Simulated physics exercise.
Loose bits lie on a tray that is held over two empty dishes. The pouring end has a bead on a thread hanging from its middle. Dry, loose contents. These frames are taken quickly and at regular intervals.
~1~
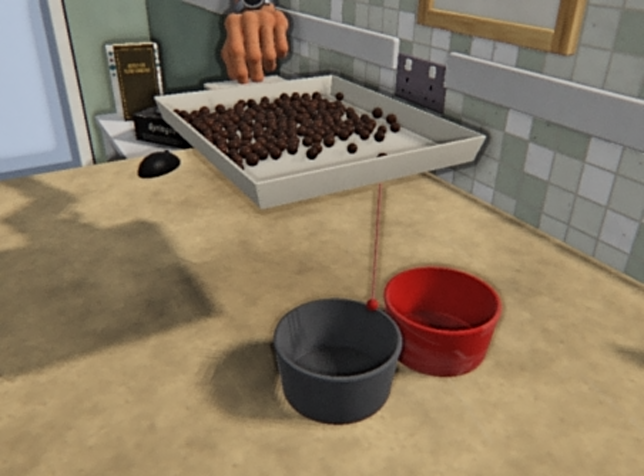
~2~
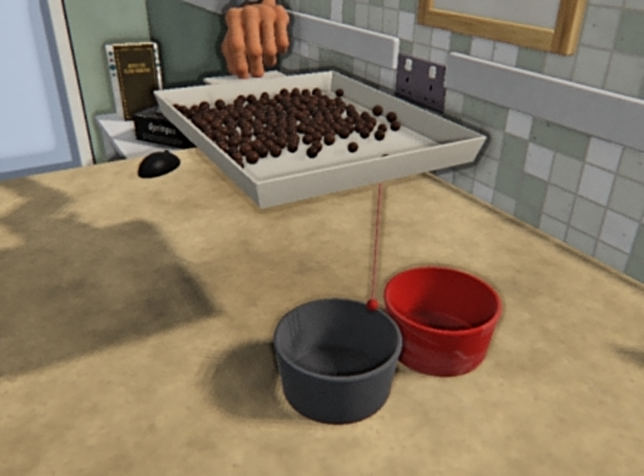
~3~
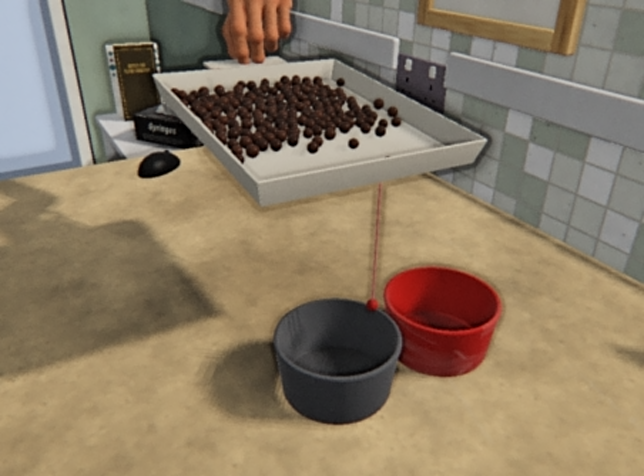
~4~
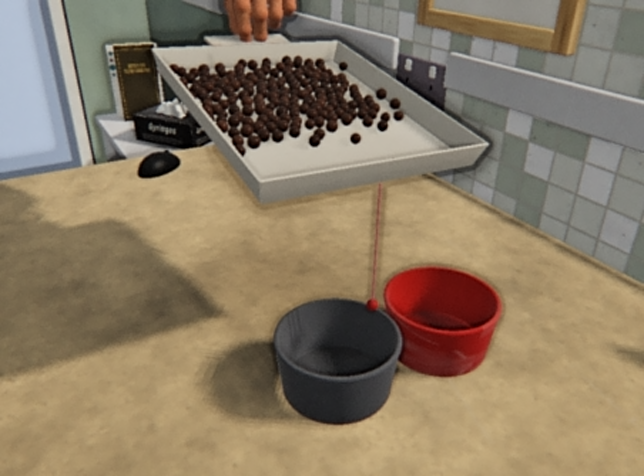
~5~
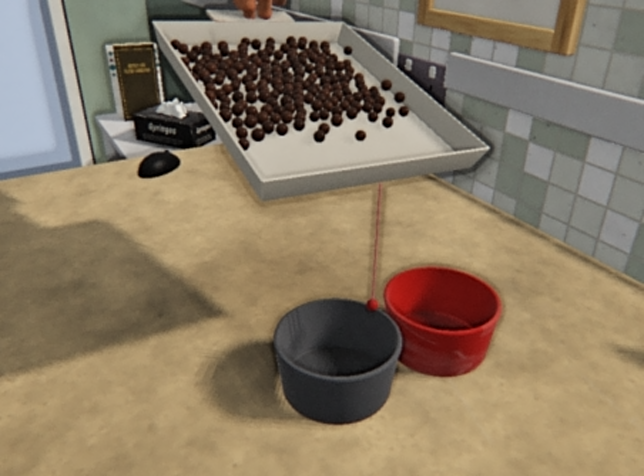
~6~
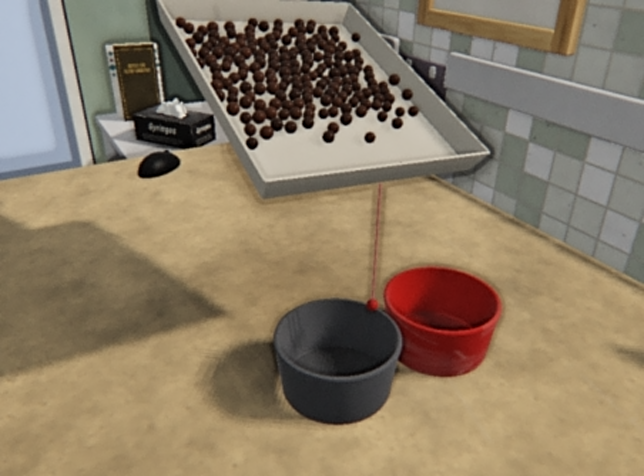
To begin with, a pale tray of loose brown balls sits almost level above an empty dark dish and an empty red one, a hand behind it. The tray's far side then rises steadily, its near edge dipping slightly at the right, and finally the balls shift across the steepened surface.
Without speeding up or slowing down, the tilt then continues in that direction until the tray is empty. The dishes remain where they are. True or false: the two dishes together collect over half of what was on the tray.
False, they collect less than half.
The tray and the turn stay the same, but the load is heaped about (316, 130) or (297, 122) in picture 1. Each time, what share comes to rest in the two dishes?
It would be 40 in a hundred, and then 40 in a hundred.
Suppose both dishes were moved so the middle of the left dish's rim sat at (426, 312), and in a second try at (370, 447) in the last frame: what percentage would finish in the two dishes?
That makes 50 per cent, followed by 10 per cent.
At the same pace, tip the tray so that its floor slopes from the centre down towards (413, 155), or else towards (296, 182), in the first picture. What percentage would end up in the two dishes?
Respectively 70 and 20 in a hundred.
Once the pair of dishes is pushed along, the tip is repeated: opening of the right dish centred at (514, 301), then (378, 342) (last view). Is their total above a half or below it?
Well, in excess of half at the first spot and not up to half at the second.
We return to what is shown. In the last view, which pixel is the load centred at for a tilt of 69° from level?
Roughly at (443, 179).
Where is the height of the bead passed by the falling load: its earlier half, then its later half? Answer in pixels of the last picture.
The first part passes (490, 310); everything after passes (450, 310).
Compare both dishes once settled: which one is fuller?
More finishes in the dish at right.
Just after the last frame, tray tipped steeply; roughly two thirds on the tray; just a few in the right dish; about a tenth outside both; roughly a quarter in the air.
A moment on, tray tipped past a quarter turn; just a few on the tray; roughly a quarter in the right dish; roughly half outside both; roughly a quarter in the air.
Further on, tray tipped past a quarter turn; just a few in the left dish; roughly a third in the right dish; roughly two thirds outside both.
When it is over, tray tipped past a quarter turn; just a few in the left dish; roughly a third in the right dish; roughly two thirds outside both.
